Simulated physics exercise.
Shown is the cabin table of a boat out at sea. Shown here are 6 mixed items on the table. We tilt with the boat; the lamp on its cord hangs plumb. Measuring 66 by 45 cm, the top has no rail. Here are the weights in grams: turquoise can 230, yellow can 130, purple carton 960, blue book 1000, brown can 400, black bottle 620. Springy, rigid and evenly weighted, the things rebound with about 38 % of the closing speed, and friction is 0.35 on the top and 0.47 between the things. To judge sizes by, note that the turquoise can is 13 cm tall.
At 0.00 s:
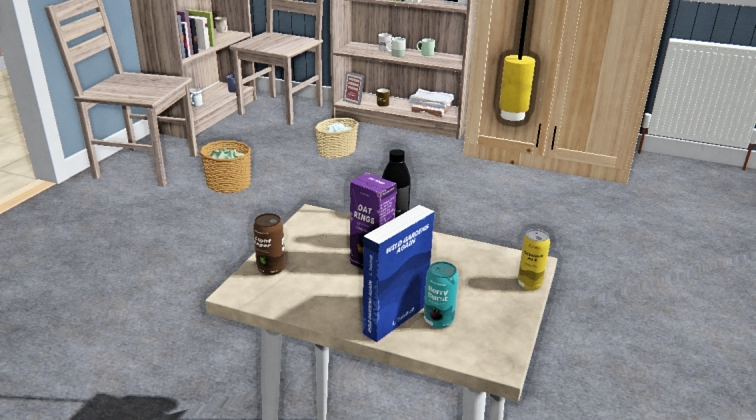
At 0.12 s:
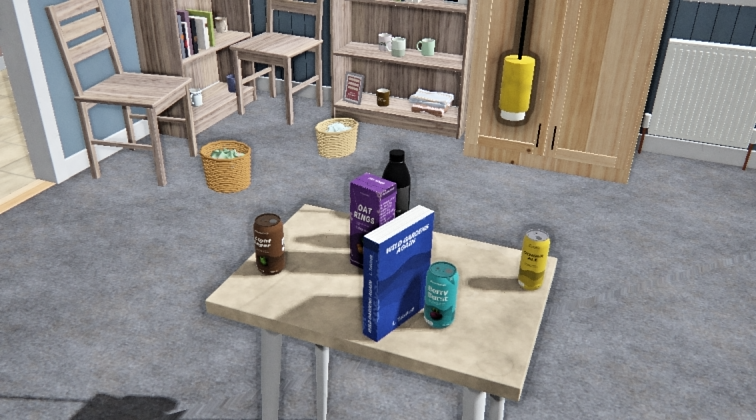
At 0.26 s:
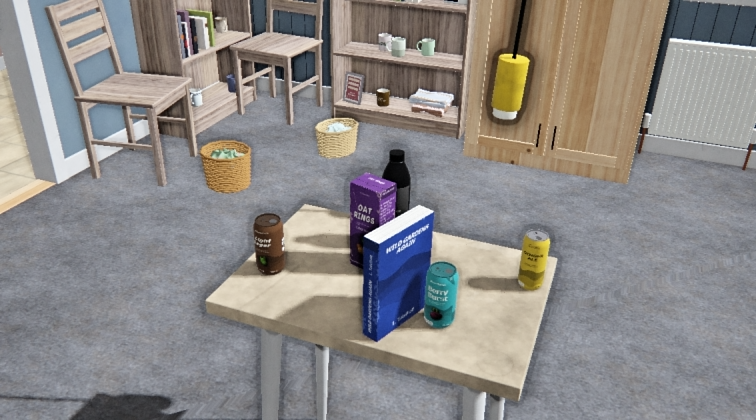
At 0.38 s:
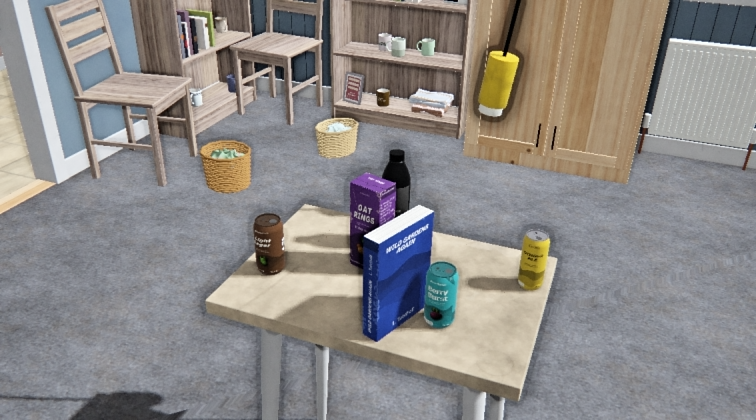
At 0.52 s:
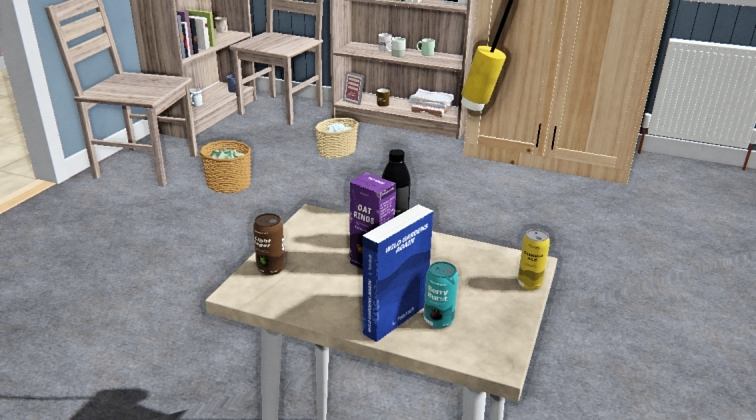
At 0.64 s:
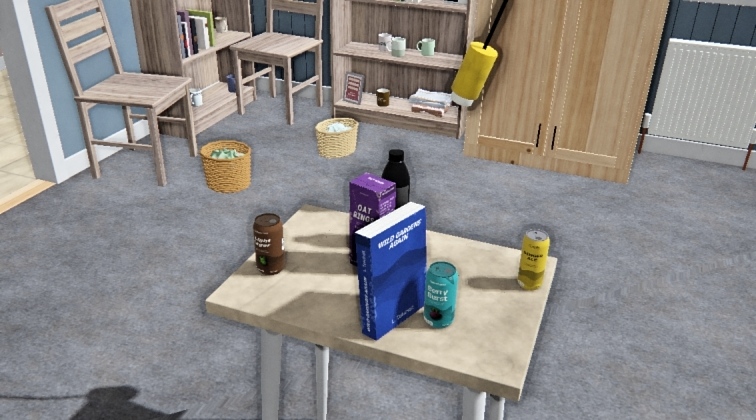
The yellow lamp hanging in the room swung farther and farther left, and then the blue book on the table leaned slightly left, while the cans, purple carton and black bottle stayed put.
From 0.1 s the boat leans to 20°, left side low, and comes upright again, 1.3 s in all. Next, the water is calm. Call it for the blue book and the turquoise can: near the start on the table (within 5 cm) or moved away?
Blue book: Moved away, turquoise can: Near the start.
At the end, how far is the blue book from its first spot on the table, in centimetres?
Roughly 25 cm.
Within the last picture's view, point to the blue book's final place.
At about (309, 274).
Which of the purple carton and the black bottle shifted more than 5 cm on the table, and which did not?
Purple carton: Remains in place. Black bottle: Is displaced.
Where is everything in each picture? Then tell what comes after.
Boat level; blue book (398, 274); turquoise can (441, 296), in the first frame.
Boat level; brown can (269, 245), in the second frame.
Floor tilted 3°, left side down; yellow can (533, 261); purple carton (372, 225), in the third frame.
Floor tilted 8°, left side down; brown can (269, 245), in the fourth frame.
Floor tilted 14°, left side down; yellow can (533, 261); purple carton (372, 225), in the fifth frame.
Floor tilted 19°, left side down; blue book (394, 270) 5° off its base; turquoise can (440, 295), in the sixth frame.
After 0.94 s, floor tilted 16°, left side down; blue book on its side near (332, 283); black bottle 12° off its base.
After 1.14 s, floor tilted 7°, left side down; blue book on its side near (311, 274); black bottle 52° off its base; brown can moved 5 cm.
In the end (1.9 s), toppled on the table, blue book and black bottle; not toppled but over 5 cm from the start, brown can; the other 3 under 5 cm from the start. At the end, from the last picture's camera, blue book near (309, 274), turquoise can near (439, 295).
